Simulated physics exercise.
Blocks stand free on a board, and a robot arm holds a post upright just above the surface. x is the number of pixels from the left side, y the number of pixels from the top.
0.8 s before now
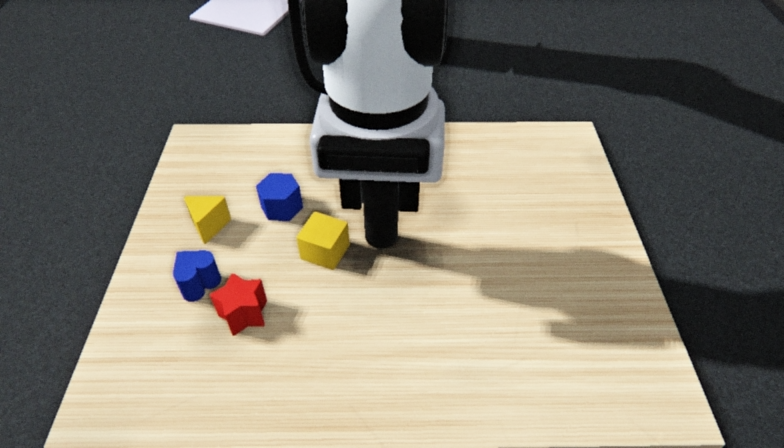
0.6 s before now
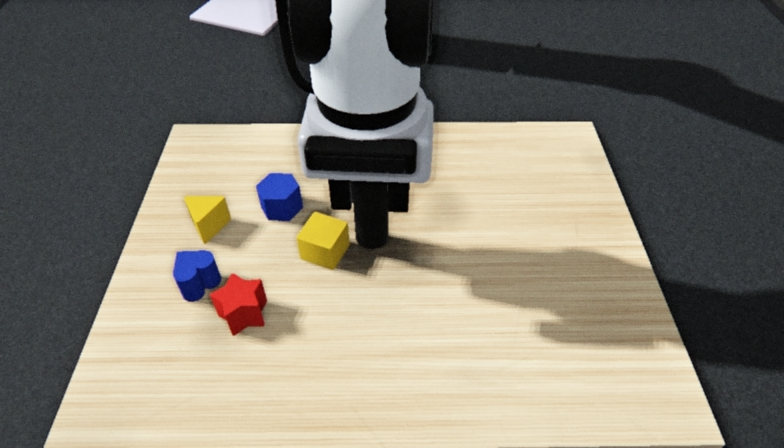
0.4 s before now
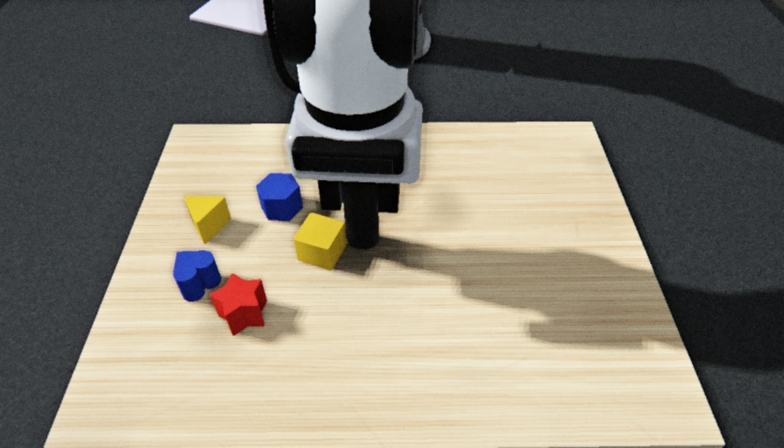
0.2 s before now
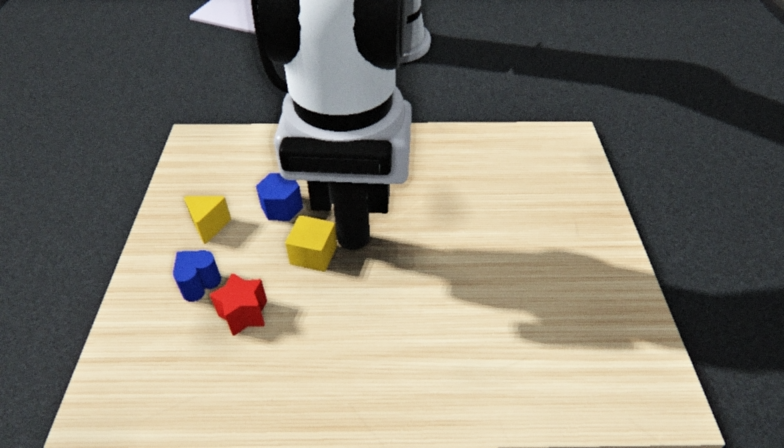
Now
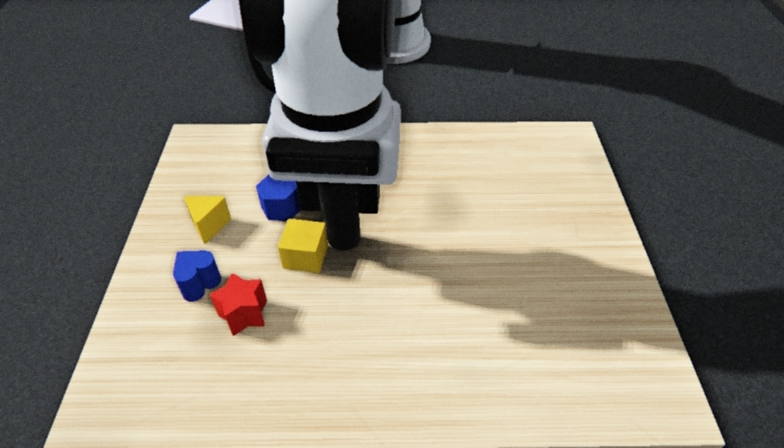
On a wooden board, a robot arm moves its black post left, nudging a yellow cube slightly left among still blocks.
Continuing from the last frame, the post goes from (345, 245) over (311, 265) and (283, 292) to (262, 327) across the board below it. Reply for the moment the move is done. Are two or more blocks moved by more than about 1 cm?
Answer: Yes.
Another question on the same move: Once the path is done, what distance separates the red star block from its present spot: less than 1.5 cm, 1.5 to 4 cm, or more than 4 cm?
The red star block ends up a moderate distance away, 1.5 to 4 cm.
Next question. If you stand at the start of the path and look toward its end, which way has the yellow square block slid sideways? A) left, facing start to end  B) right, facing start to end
(B)
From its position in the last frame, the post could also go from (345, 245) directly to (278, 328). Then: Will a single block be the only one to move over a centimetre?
Yes - that is the case.
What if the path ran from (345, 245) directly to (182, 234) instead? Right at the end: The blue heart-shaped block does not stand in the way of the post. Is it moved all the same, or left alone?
The block you're asking about stays where it is.
The first path, step by step. One third of the way, post (309, 259); yellow square block (267, 248).
Two thirds of the way, post (281, 287); yellow square block (248, 254), turned 15° clockwise.
At the end, post (260, 321); blue heart-shaped block in place; red star block (210, 312), turned 50° clockwise; yellow square block (248, 254), turned 15° clockwise.
